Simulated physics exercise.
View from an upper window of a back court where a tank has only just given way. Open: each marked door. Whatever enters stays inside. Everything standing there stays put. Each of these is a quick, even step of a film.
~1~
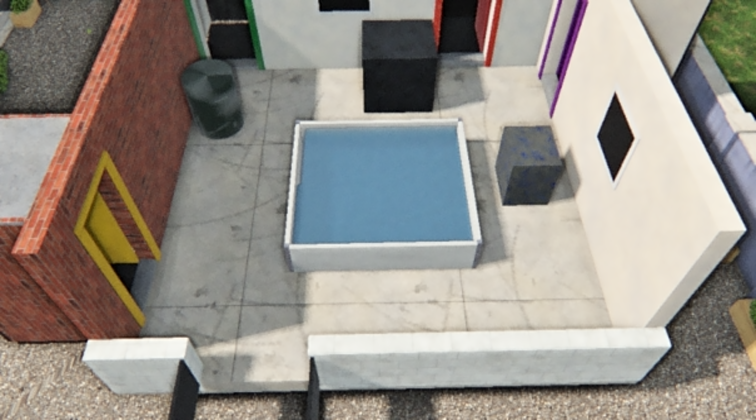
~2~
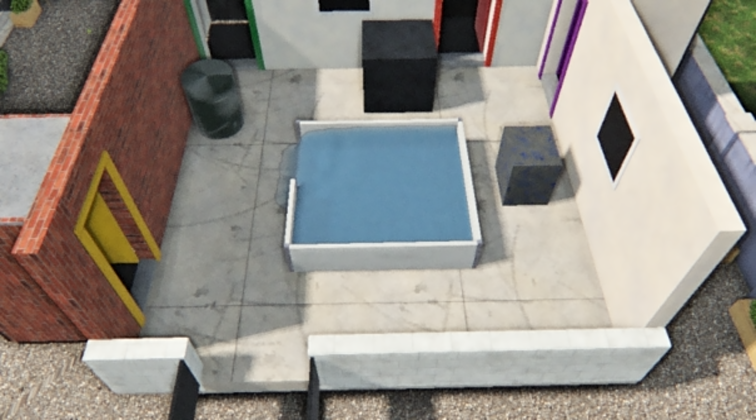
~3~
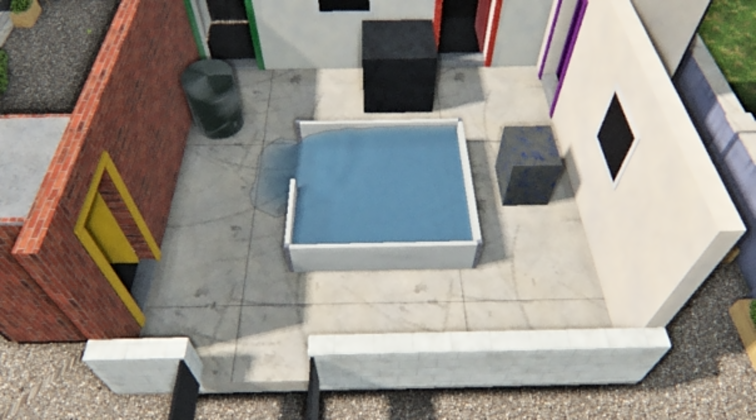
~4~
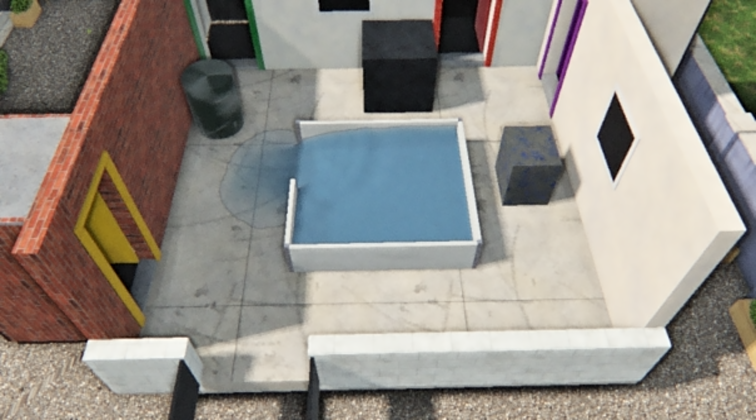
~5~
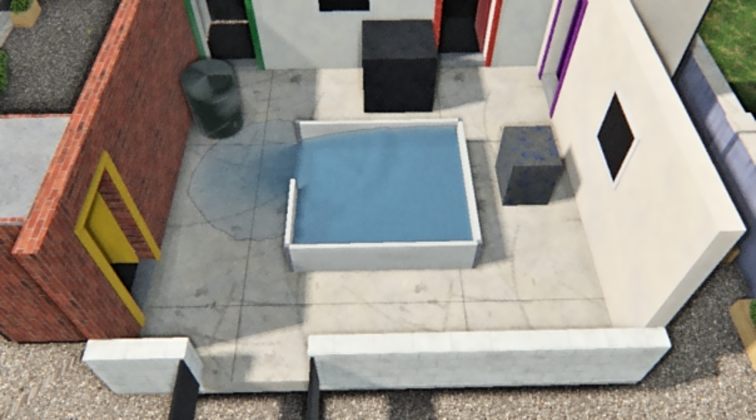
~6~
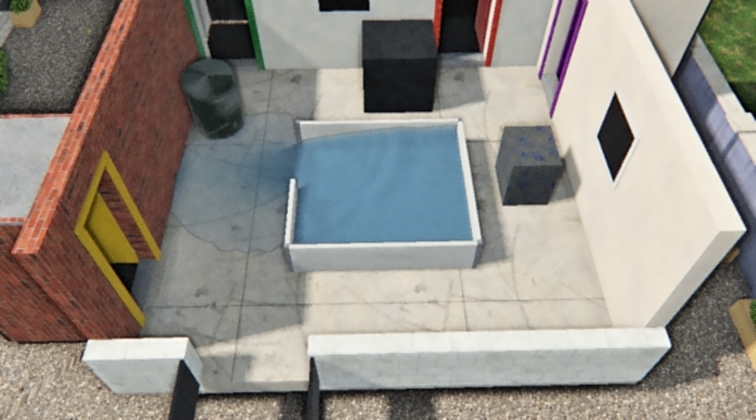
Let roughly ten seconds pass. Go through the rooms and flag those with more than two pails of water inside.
Red door - not flagged, yellow door - flagged, green door - flagged, purple door - not flagged.
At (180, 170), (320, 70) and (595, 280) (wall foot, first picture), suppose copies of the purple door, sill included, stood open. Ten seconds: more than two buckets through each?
Door by door: Ends up above, ends up below, ends up below.
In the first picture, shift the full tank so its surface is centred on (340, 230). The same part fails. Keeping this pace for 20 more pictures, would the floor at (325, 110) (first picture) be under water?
Submerged.
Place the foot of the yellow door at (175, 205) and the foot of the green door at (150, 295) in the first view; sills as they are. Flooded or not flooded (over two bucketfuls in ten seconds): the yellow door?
Note: Yellow beats the limit.
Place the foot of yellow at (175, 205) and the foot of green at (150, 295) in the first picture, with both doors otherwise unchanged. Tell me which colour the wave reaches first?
That'd be the yellow door.
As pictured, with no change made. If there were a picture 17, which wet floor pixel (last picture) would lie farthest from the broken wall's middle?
Close to (133, 365), I think.
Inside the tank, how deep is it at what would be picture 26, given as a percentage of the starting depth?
It works out to roughly 56 percent.
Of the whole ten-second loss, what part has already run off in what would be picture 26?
I'd estimate some 15 per cent.
A moment on, water covers 15 % of the floor; the red door not reached, the yellow door not reached, the green door not reached, the purple door not reached.
Next, water covers 25 % of the floor; the red door not reached, the yellow door wet at the sill, nothing in, the green door under two buckets in, the purple door not reached.
Then, water covers 40 % of the floor; the red door not reached, the yellow door under two buckets in, the green door over two buckets in, the purple door not reached.
Later, water covers 65 % of the floor; the red door wet at the sill, nothing in, the yellow door over two buckets in, the green door far over two buckets in, the purple door not reached.
In the end, water covers 90 % of the floor; the red door wet at the sill, nothing in, the yellow door over two buckets in, the green door far over two buckets in, the purple door wet at the sill, nothing in.
